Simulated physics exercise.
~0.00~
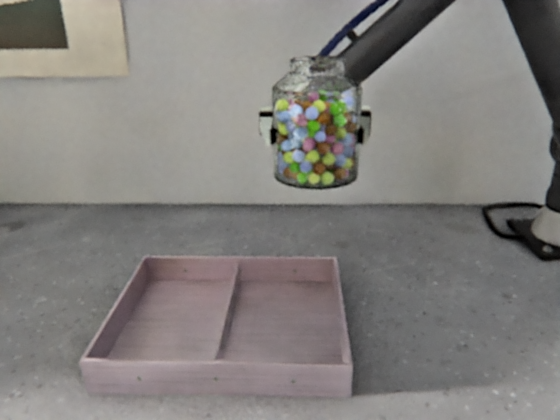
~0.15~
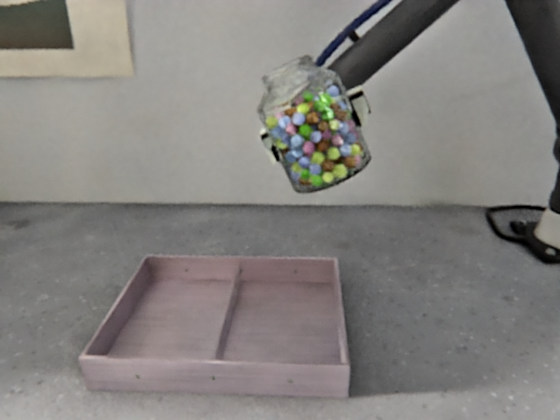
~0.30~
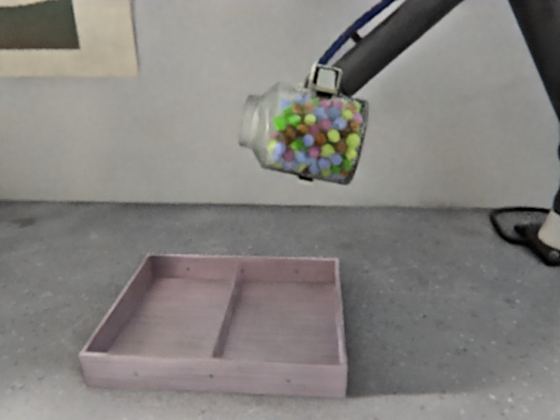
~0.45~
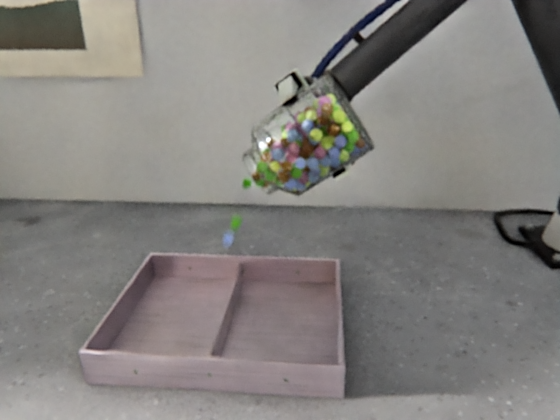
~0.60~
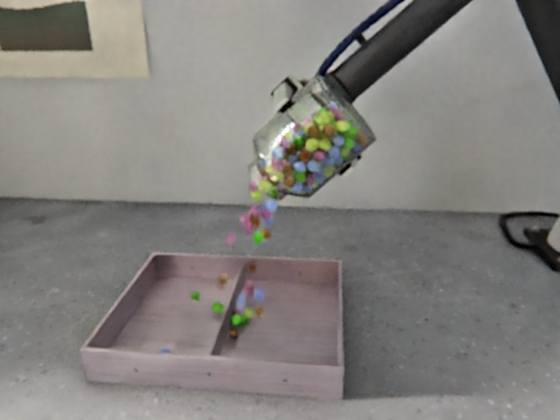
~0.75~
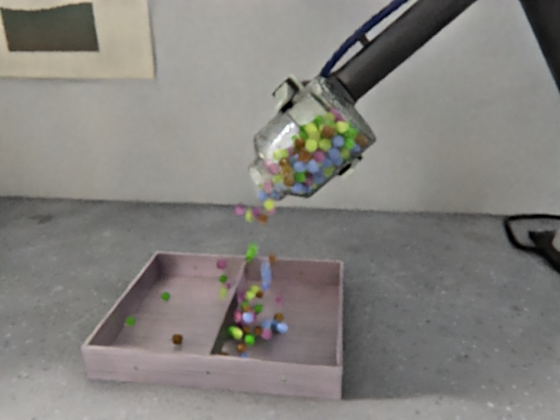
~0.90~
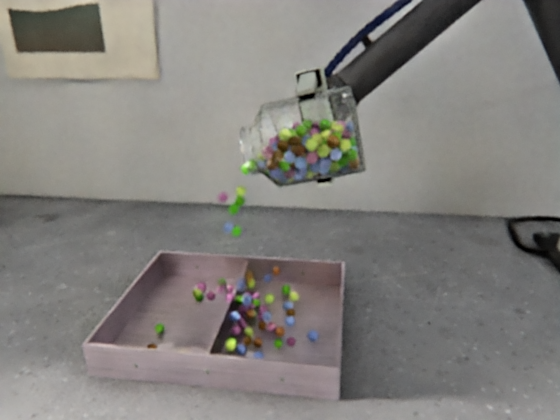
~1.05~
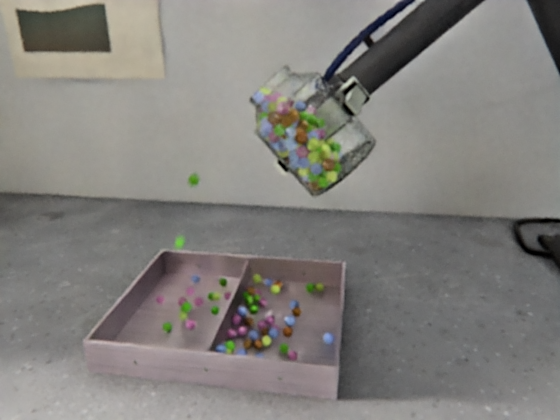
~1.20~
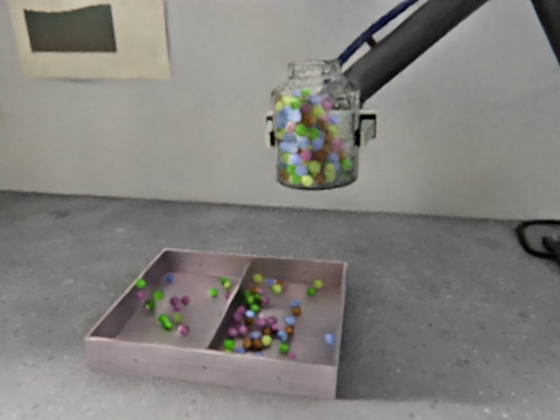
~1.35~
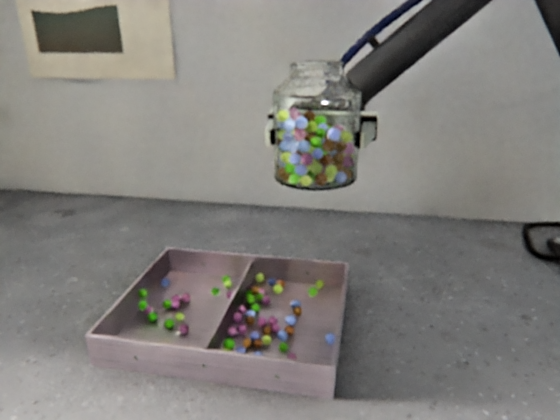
Colourful round sweets spilling from a glass jar tipped by a robotic arm into a divided tray, the jar ending upright, still mostly full.
